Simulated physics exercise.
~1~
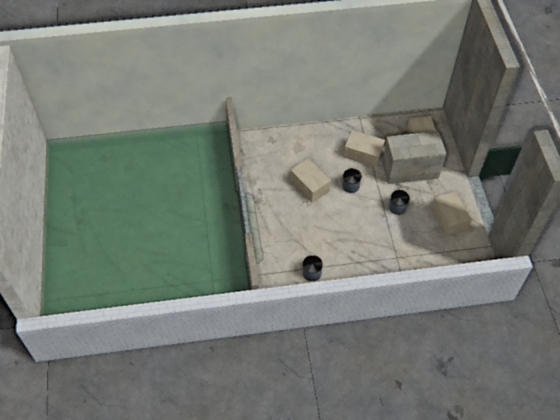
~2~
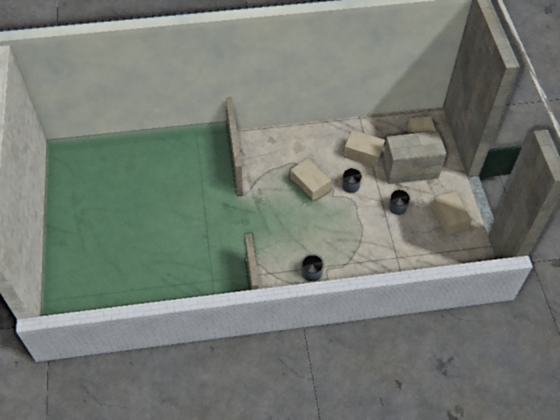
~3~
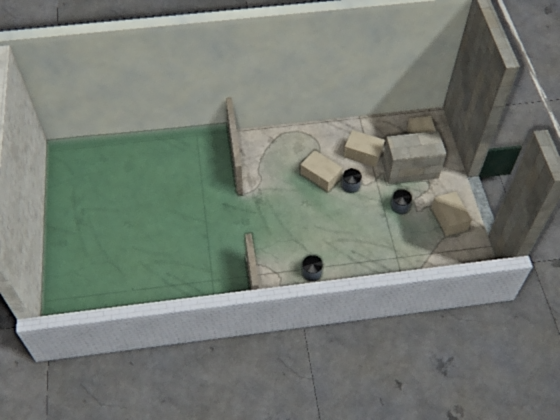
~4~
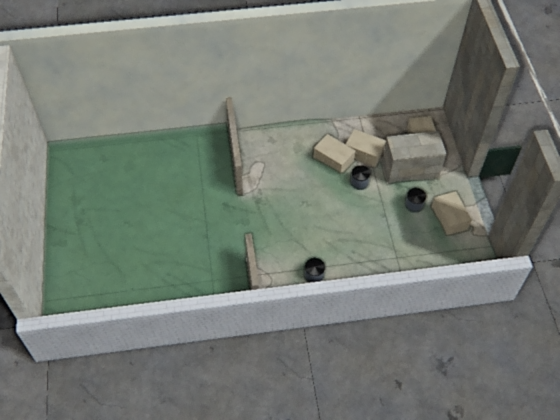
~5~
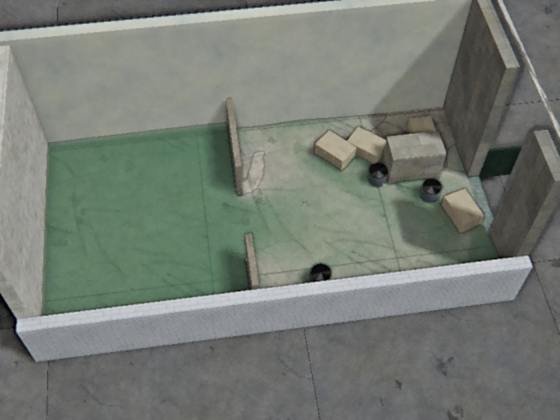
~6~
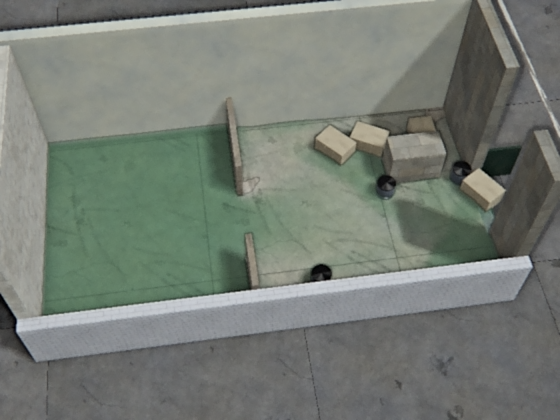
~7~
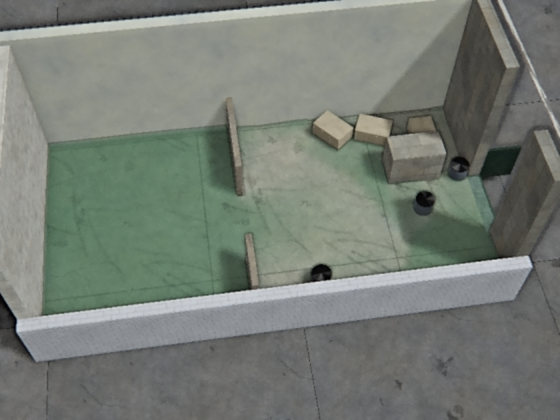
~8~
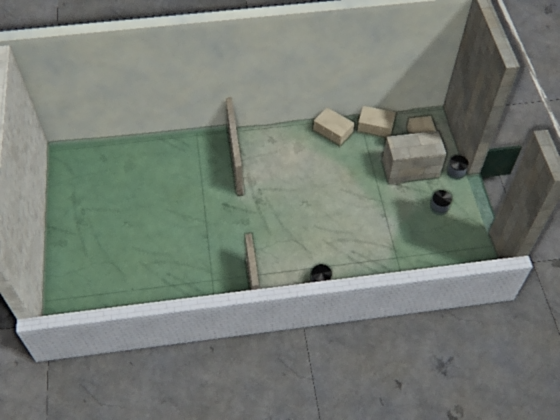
Green water pours through a gap in the divider, pushing crates and dark pails rightward, one crate leaving.
